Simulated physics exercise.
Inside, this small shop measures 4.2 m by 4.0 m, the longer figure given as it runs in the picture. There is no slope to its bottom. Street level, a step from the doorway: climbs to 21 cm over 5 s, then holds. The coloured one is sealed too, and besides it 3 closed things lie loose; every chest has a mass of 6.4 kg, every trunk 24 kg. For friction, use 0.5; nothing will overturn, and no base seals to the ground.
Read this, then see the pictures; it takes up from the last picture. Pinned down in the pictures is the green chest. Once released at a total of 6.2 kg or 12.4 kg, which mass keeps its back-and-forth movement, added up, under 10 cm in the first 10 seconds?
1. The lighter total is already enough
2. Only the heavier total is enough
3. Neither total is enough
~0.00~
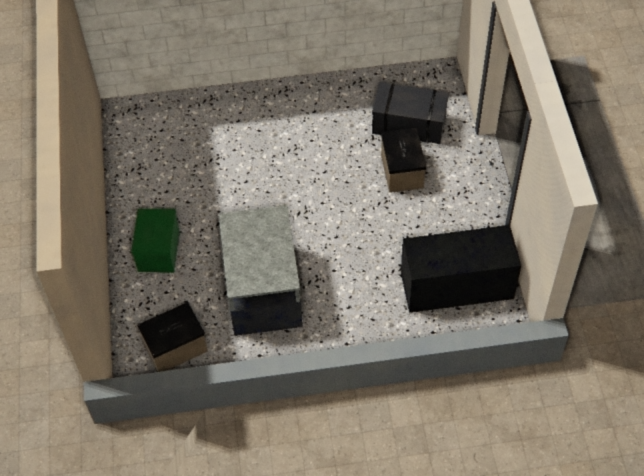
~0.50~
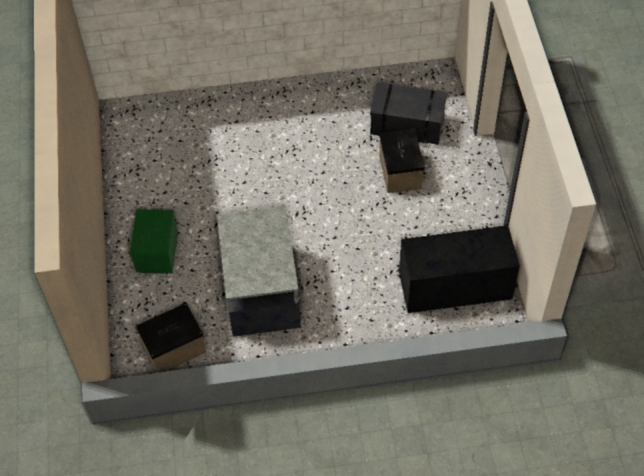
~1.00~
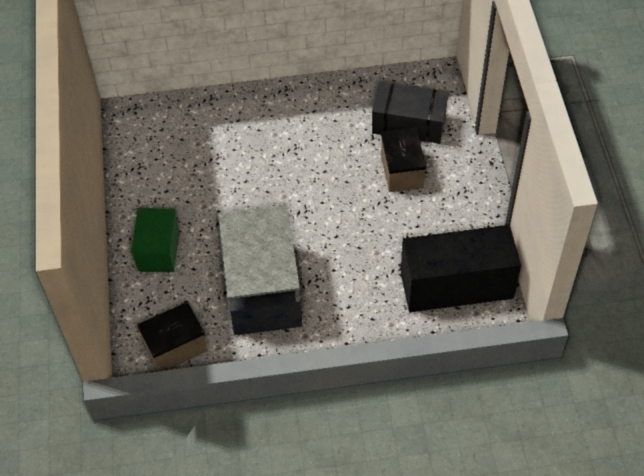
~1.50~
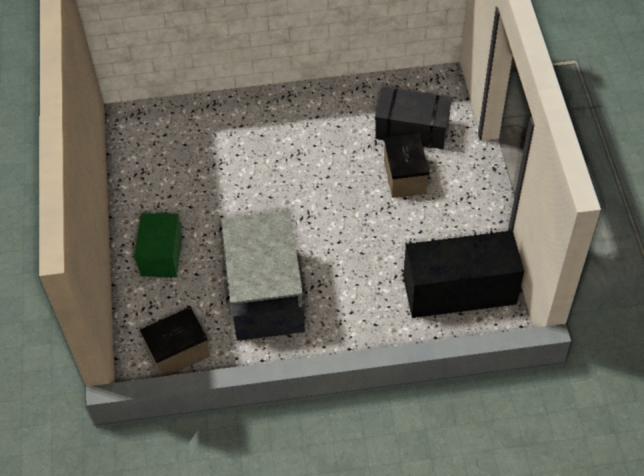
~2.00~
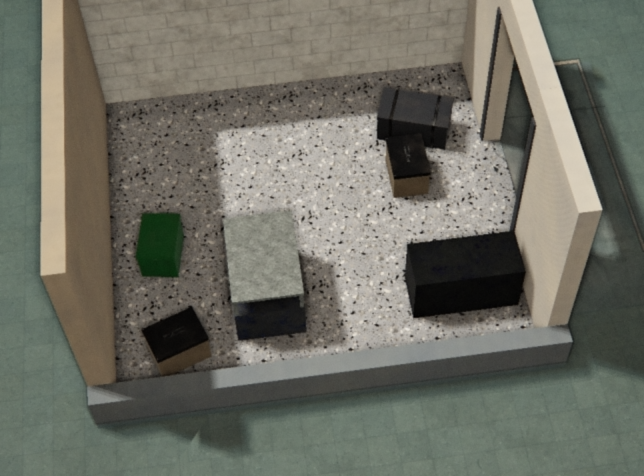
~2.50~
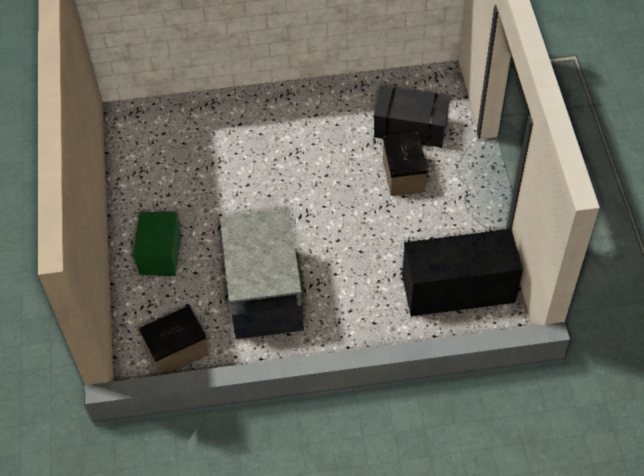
(3) Neither total is enough.
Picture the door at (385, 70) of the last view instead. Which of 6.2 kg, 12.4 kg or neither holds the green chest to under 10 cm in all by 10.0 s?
Under that change no listed mass suffices.
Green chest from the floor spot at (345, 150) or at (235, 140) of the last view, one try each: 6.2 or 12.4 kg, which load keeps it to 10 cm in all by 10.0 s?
Note, in order: None OK; none OK.
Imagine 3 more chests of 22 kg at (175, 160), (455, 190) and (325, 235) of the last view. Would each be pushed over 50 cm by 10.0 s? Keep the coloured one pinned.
One by one: Not far enough, too far and too far.
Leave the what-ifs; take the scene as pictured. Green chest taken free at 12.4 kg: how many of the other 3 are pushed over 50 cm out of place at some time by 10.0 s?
Answer: 1.
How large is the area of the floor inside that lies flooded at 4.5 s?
Some 4.5 m2 of it.
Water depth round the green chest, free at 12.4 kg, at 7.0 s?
About 4 cm.
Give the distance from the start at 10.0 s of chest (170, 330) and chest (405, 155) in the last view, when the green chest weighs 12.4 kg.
Respectively 30 and 250 centimetres.
After 3.5 s the green chest would be 0 cm from its start with 6.2 kg and 0 cm from its start with 12.4 kg; 0 cm of water round it then.
After 4.5 s the green chest would be 0 cm from its start with 6.2 kg and 0 cm from its start with 12.4 kg; 0 cm of water round it then.
After 7.0 s the green chest would be 35 cm from its start with 6.2 kg and 14 cm from its start with 12.4 kg; 4 cm of water round it then.
After 10.0 s the green chest would be 110 cm from its start with 6.2 kg and 105 cm from its start with 12.4 kg; 9 cm of water round it then.
